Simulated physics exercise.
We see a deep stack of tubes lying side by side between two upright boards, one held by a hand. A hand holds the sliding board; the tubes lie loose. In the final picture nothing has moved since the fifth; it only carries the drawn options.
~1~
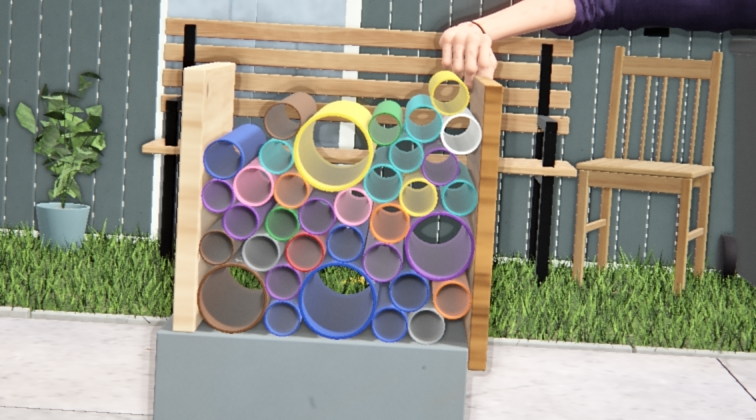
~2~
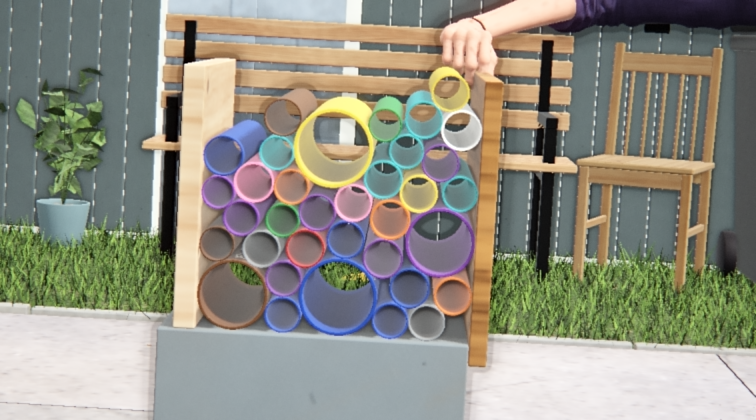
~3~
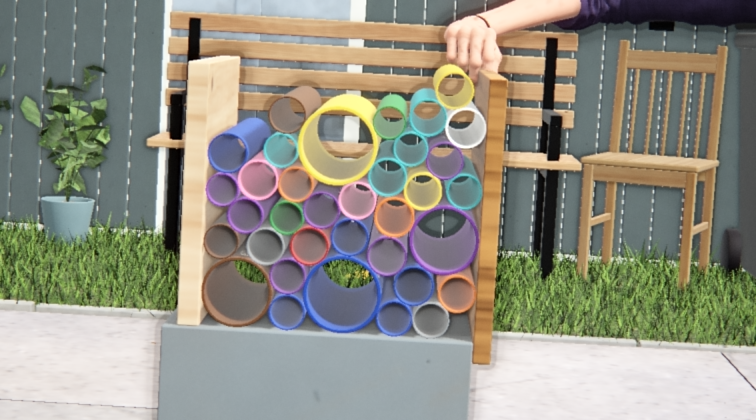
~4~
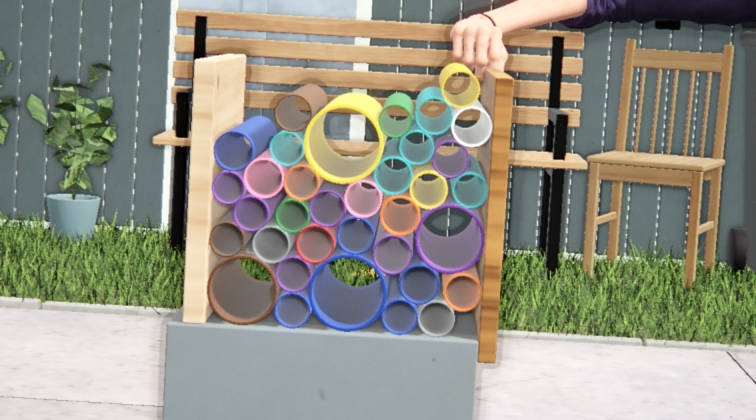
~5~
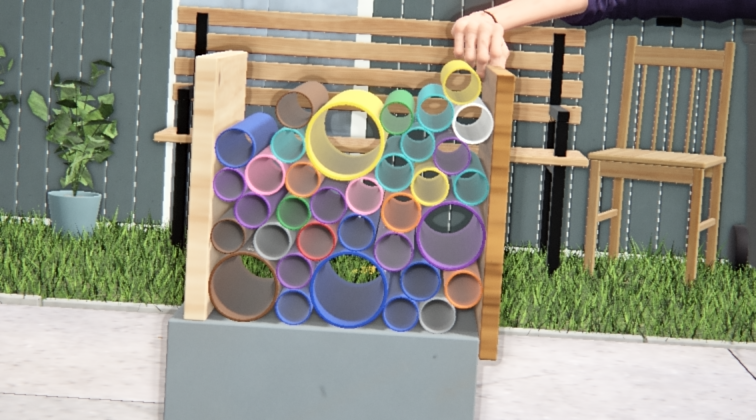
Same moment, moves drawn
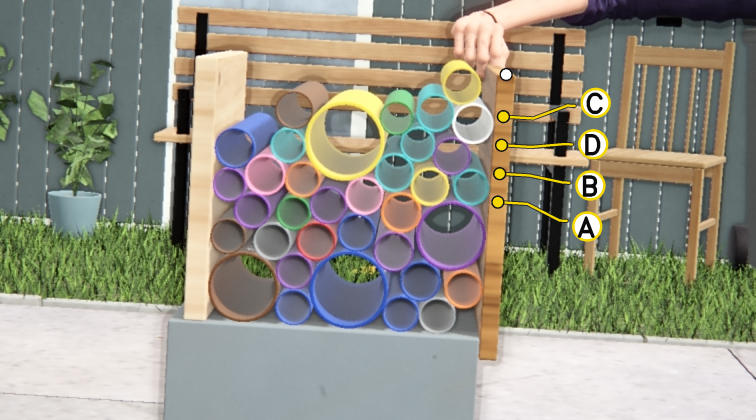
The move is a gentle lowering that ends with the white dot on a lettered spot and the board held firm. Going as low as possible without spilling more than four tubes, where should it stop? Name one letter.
At most to A.
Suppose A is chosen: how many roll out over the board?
The count is two.
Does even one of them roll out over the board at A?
At A: Yes.
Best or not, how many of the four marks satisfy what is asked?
Four of the four.
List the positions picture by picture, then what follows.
In the first frame, a purple tube (240, 222); a yellow tube (333, 152); a turquoise tube (277, 157).
In the second frame, a turquoise tube (277, 153); side board (479, 206).
In the third frame, a brown tube (236, 292); an orange tube (457, 294).
In the fourth frame, a red tube (315, 244); a pink tube (363, 199).
In the fifth frame, a purple tube (252, 211); a yellow tube (344, 141); a turquoise tube (288, 145).
On the marked copy, A at (498, 202); B at (500, 174); C at (504, 117); D at (502, 145); the white dot at (506, 74).
Taking A. A third of the way, top of the board (492, 133).
Two thirds of the way, top of the board (488, 199).
When it is over, top of the board (488, 201), two out over the board.
As for the rest, B two out over the board; C none out over the board; D none out over the board.
